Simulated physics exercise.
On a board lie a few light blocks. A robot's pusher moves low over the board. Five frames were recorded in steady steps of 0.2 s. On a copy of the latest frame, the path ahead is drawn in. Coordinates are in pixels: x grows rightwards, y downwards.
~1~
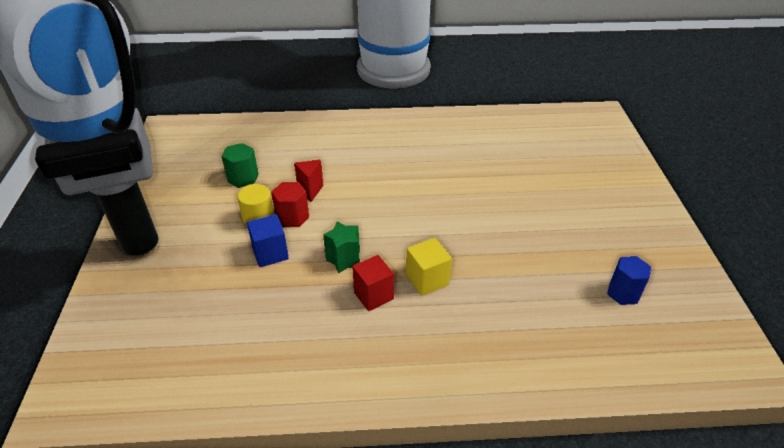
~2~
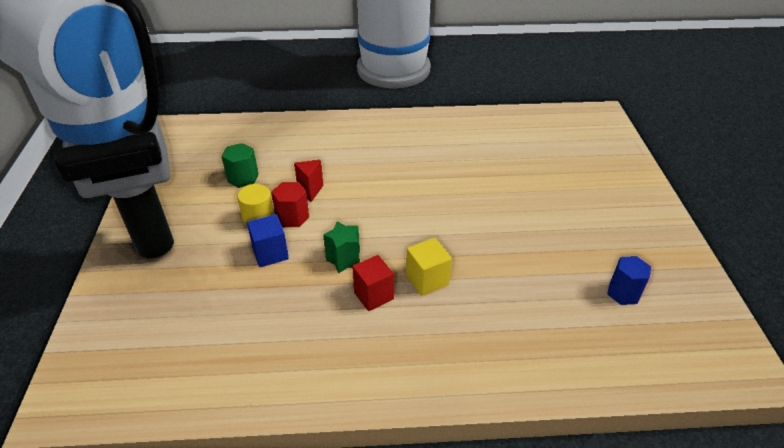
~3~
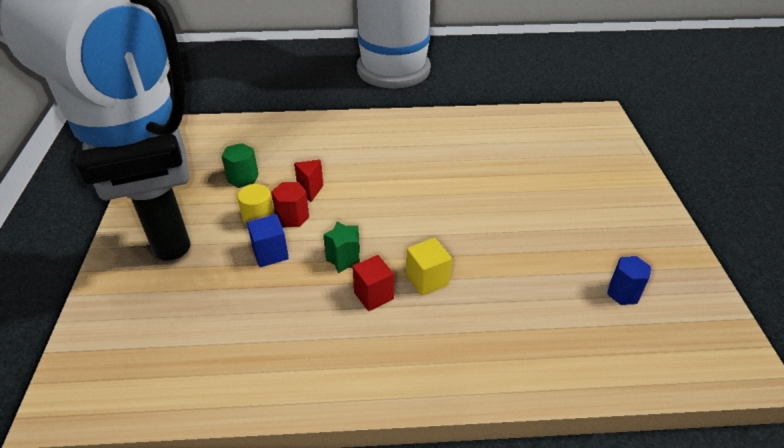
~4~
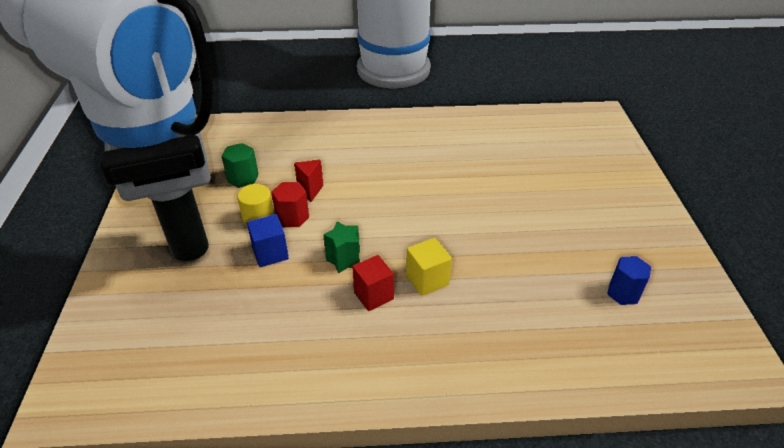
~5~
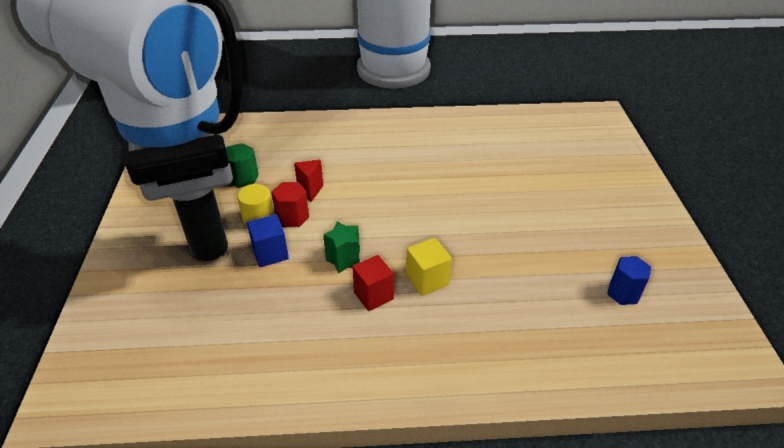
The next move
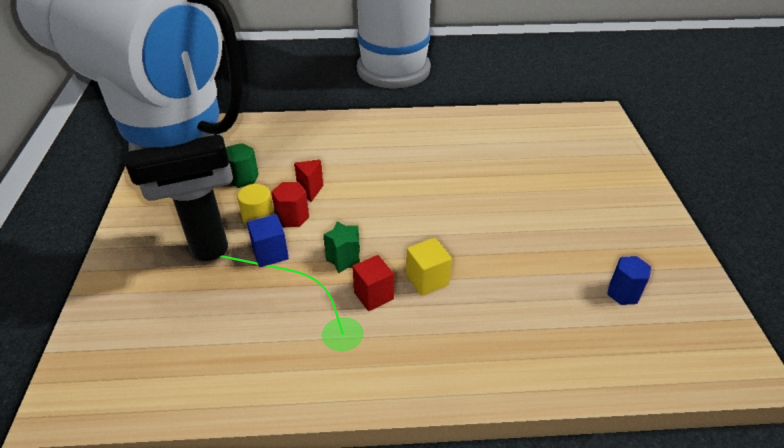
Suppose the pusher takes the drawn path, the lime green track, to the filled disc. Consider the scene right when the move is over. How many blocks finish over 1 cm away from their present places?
Moved: 1.
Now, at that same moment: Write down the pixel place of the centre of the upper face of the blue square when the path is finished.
The centre of its top face lies at (310, 222).
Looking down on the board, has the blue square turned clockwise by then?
That would be a no.
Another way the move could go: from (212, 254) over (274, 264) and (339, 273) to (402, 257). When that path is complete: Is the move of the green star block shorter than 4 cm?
I'd say no.
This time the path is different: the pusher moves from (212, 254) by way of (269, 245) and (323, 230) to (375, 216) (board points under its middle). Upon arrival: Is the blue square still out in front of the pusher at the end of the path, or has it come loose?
When the path ends, it will lie beside or behind the pusher.
Drawn move, from (212, 254) through (268, 266) and (322, 285) to (343, 334).
On the path given first. One third of the way, pusher (268, 260); blue square (296, 225), turned 20° anticlockwise.
Two thirds of the way, pusher (321, 280); blue square (310, 222), turned 45° anticlockwise.
At the end, pusher (342, 328); blue square (310, 222), turned 45° anticlockwise; green star block still.
